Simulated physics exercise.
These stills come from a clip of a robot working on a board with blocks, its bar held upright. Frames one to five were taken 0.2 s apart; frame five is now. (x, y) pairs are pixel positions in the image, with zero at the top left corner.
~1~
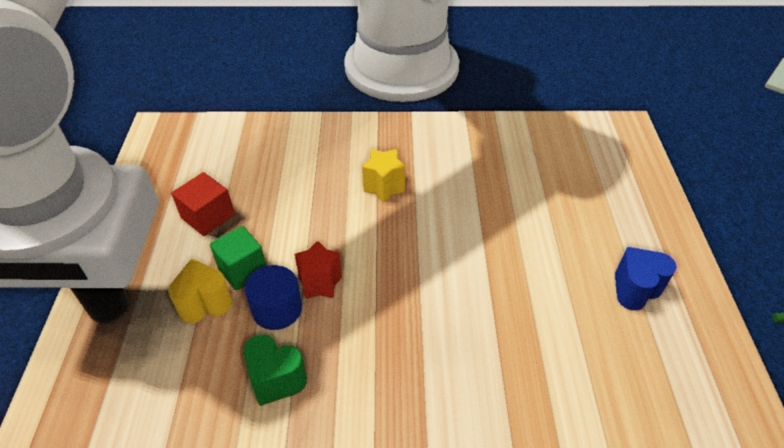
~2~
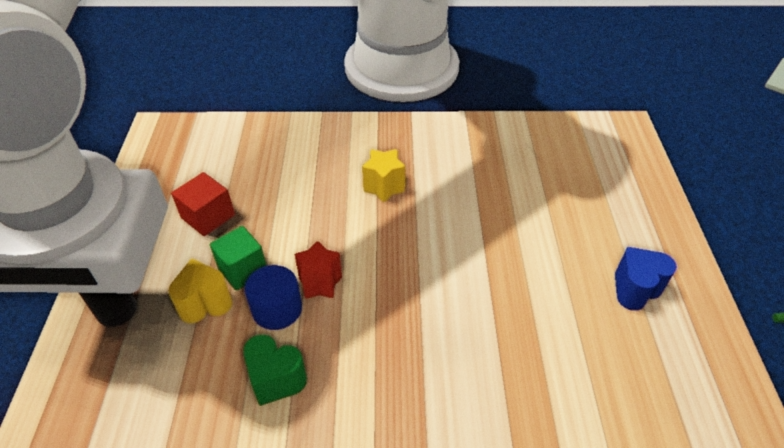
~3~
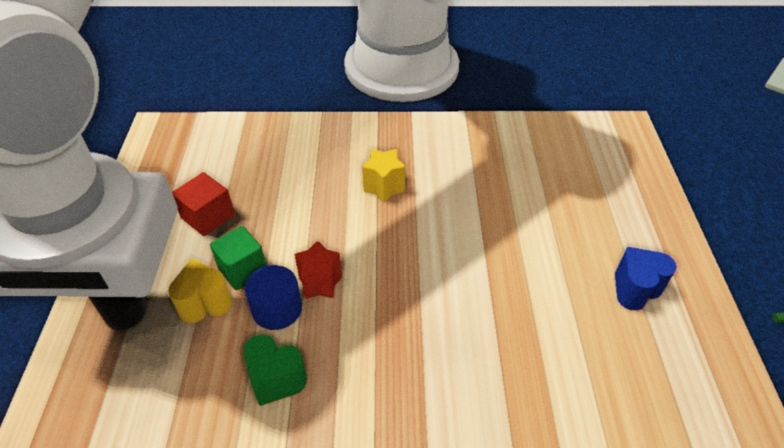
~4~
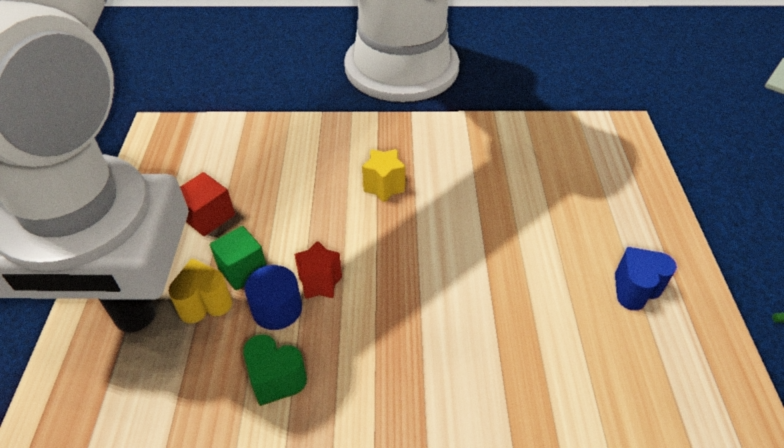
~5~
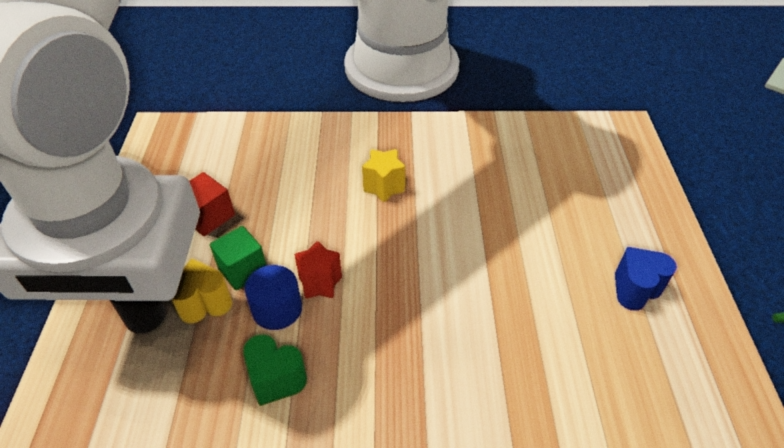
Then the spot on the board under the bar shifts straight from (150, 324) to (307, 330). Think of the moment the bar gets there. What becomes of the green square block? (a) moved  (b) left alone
Option a.
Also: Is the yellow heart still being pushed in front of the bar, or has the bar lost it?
The block gets away.
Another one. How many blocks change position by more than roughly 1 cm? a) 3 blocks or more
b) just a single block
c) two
a
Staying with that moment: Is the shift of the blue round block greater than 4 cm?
In short: Yes.
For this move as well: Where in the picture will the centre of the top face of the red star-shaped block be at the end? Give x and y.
Just about (343, 243).
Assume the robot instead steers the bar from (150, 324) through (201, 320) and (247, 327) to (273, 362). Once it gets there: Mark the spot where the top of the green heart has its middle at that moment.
So, by the moment the path ends, you'll find the top centre of the green heart at (282, 384).
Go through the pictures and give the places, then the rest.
The first frame shows tip of the bar at (109, 306), middles of tops, yellow heart at (195, 280), green square block at (235, 245), blue round block at (271, 284), red star-shaped block at (316, 258).
The second frame shows bar at (117, 311), nothing pushed.
The third frame shows bar at (126, 314), nothing pushed.
The fourth frame shows bar at (135, 316), nothing pushed.
The fifth frame shows bar at (146, 317), yellow heart at (195, 280), green square block at (235, 245), blue round block at (271, 284), red star-shaped block at (316, 258).
What follows on the original path. One third of the way, bar at (199, 319); yellow heart at (230, 273), turned 30° anticlockwise; green square block at (243, 238), turned 30° anticlockwise; blue round block at (276, 284).
Two thirds of the way, bar at (253, 321); yellow heart at (257, 268), turned 85° anticlockwise; green square block at (243, 232), turned 40° anticlockwise; blue round block at (304, 283); red star-shaped block at (331, 254), turned 35° anticlockwise.
At the end, bar at (305, 323); yellow heart at (259, 268), turned 90° anticlockwise; green square block at (243, 231), turned 40° anticlockwise; blue round block at (335, 276); red star-shaped block at (343, 243), turned 65° anticlockwise.
